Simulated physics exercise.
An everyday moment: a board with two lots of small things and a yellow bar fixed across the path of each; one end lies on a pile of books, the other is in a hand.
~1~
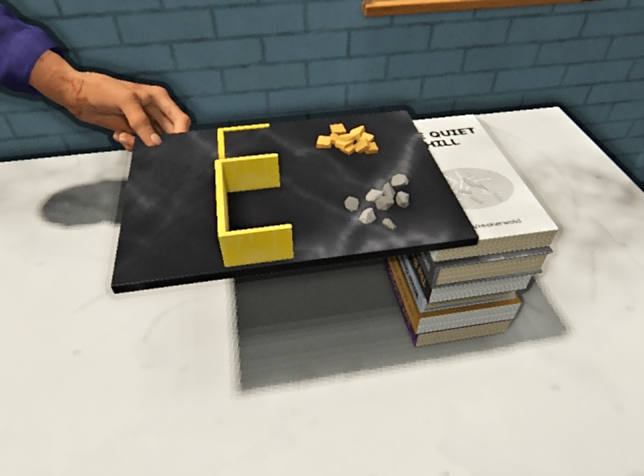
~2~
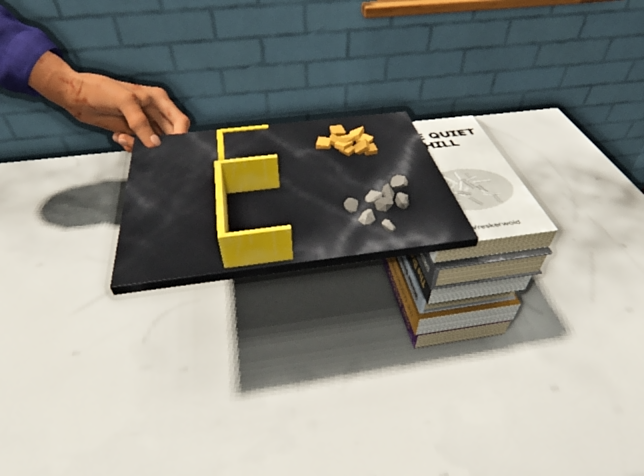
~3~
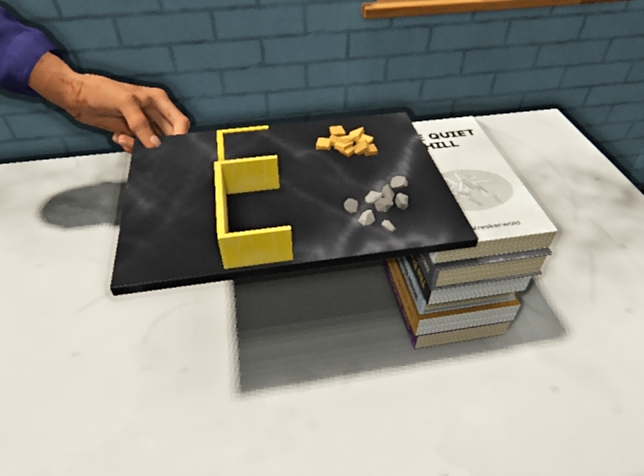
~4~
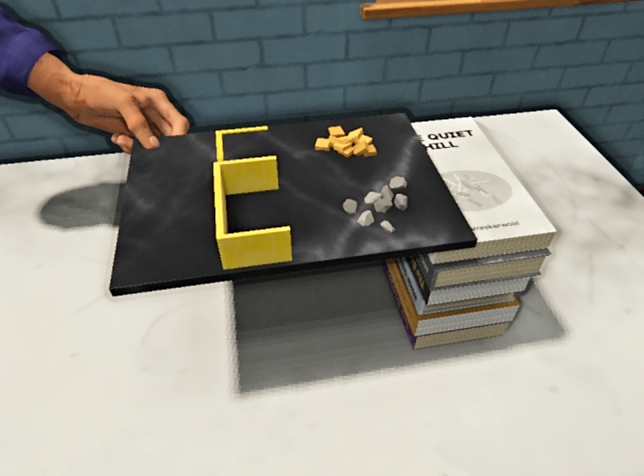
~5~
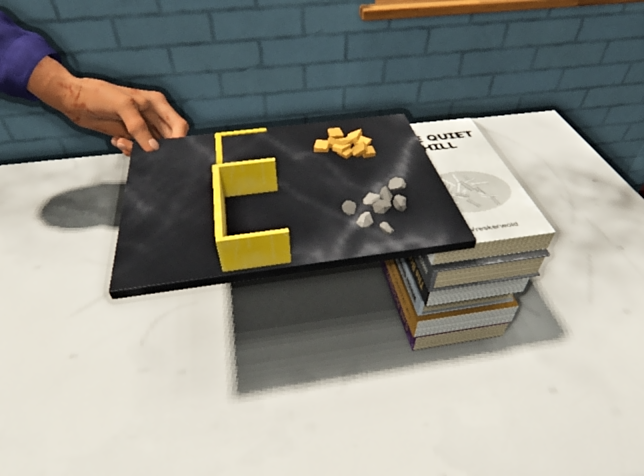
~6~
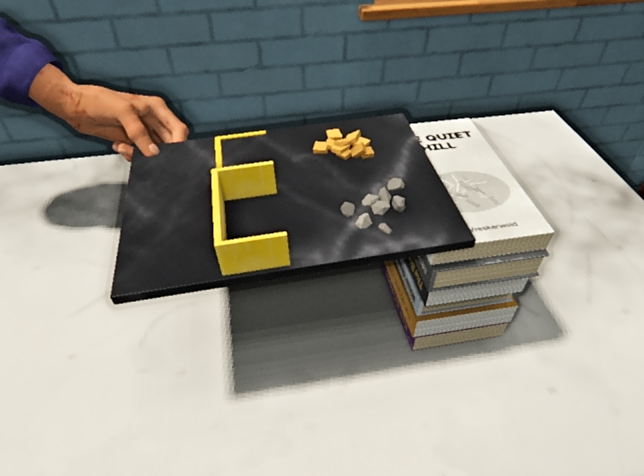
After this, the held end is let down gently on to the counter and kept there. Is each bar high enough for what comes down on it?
Near portion: It ends against the bar. Far portion: It carries on beyond the bar.
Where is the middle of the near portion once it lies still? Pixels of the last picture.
Roughly at (273, 292).
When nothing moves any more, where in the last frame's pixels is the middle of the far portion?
Near (189, 287).
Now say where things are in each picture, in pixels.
In the first frame, held end of the board near (125, 281), level; book pile near (456, 179), tall, over half the board's length; near portion near (384, 203), a few bits of gravel; far portion near (344, 143), a few cereal squares; near bar near (223, 211), taller than the pieces; far bar near (222, 155), much lower than a piece.
In the second frame, held end of the board near (124, 282), level; far portion near (344, 144).
In the third frame, held end of the board near (124, 283), level; near portion near (384, 205).
In the fourth frame, held end of the board near (123, 284), level; far portion near (343, 146).
In the fifth frame, held end of the board near (123, 286), level; near portion near (382, 207).
In the sixth frame, held end of the board near (124, 292), down by 2°; book pile near (453, 182); near portion near (380, 208), not moving; far portion near (340, 148), not moving; near bar near (220, 219); far bar near (219, 164).
Then, 0.84 s on from there, board sloping at 20°; near portion where it was; far portion where it was.
Then, 1.58 s on from there, board sloping at 37°; near portion has reached its bar; far portion the bulk past its bar.
Then, 2.21 s on from there, board resting at 38°; near portion has reached its bar; far portion all but a few past its bar.
In the end, board resting at 38°; near portion gathered behind its bar; far portion all but a few past its bar.
